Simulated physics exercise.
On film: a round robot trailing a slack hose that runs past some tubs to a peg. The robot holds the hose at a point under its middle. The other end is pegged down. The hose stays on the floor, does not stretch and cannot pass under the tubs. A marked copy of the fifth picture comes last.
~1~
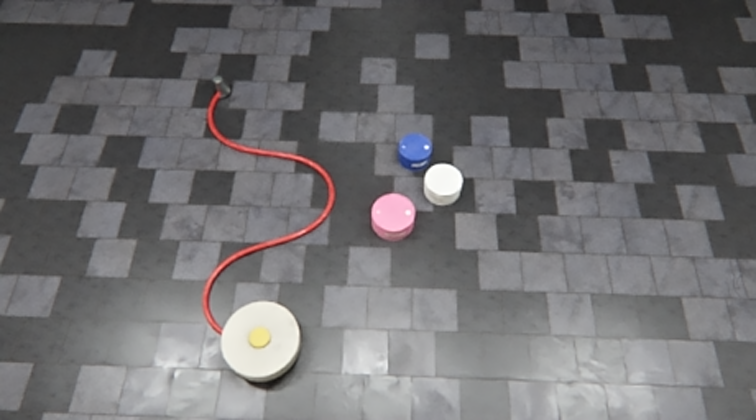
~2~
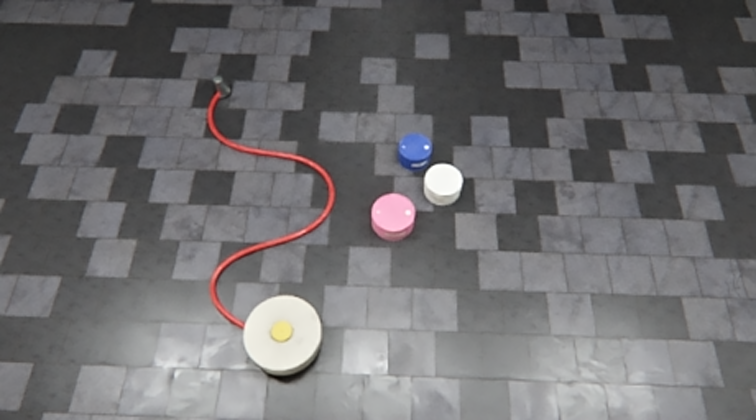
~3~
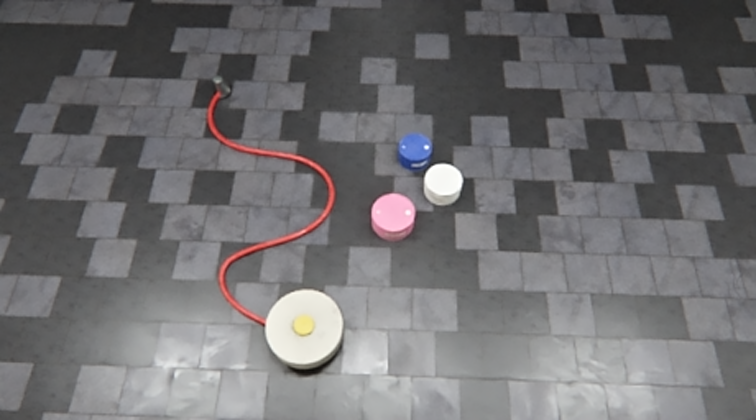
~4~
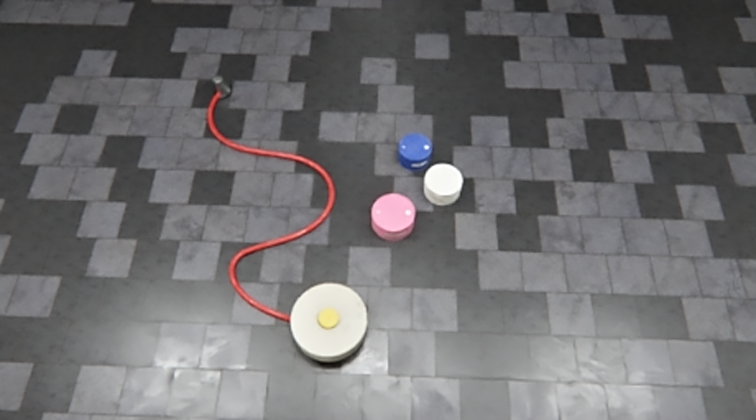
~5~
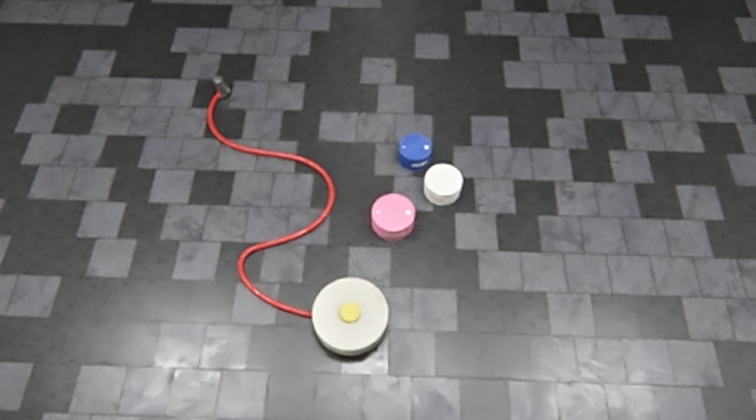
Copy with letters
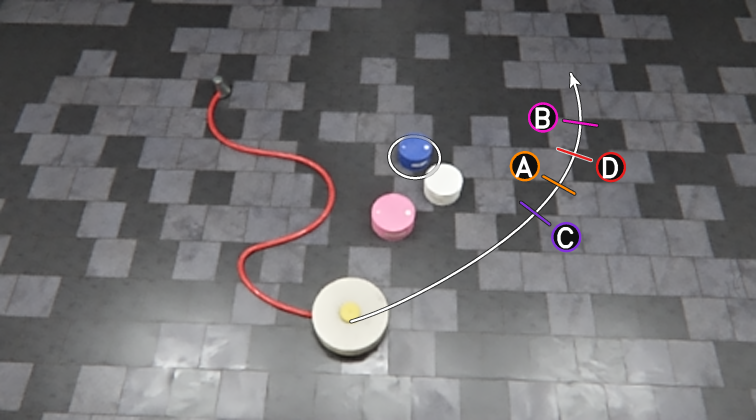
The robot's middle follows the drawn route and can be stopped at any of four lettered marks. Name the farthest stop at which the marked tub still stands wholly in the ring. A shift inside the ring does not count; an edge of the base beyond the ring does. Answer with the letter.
The farthest safe stop is B.
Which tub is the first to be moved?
Pink.
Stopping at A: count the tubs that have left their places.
The count is none.
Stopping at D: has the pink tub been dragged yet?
Yes.
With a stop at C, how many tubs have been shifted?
The count is none.
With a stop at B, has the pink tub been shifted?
Yes.
On the marked copy, A at (559, 185); B at (580, 123); C at (535, 213); D at (574, 154); the ring at (415, 157); the route from (351, 321) via (532, 217) to (571, 74).
Taking B. A third of the way, robot (468, 261); blue tub (415, 152).
Two thirds of the way, robot (554, 190); blue tub (415, 152).
When it is over, robot (584, 116); blue tub (415, 150); pink tub (404, 179); the blue tub is still in its ring.
As for the rest, A is safe but short; C is safe but short; D is safe but short.
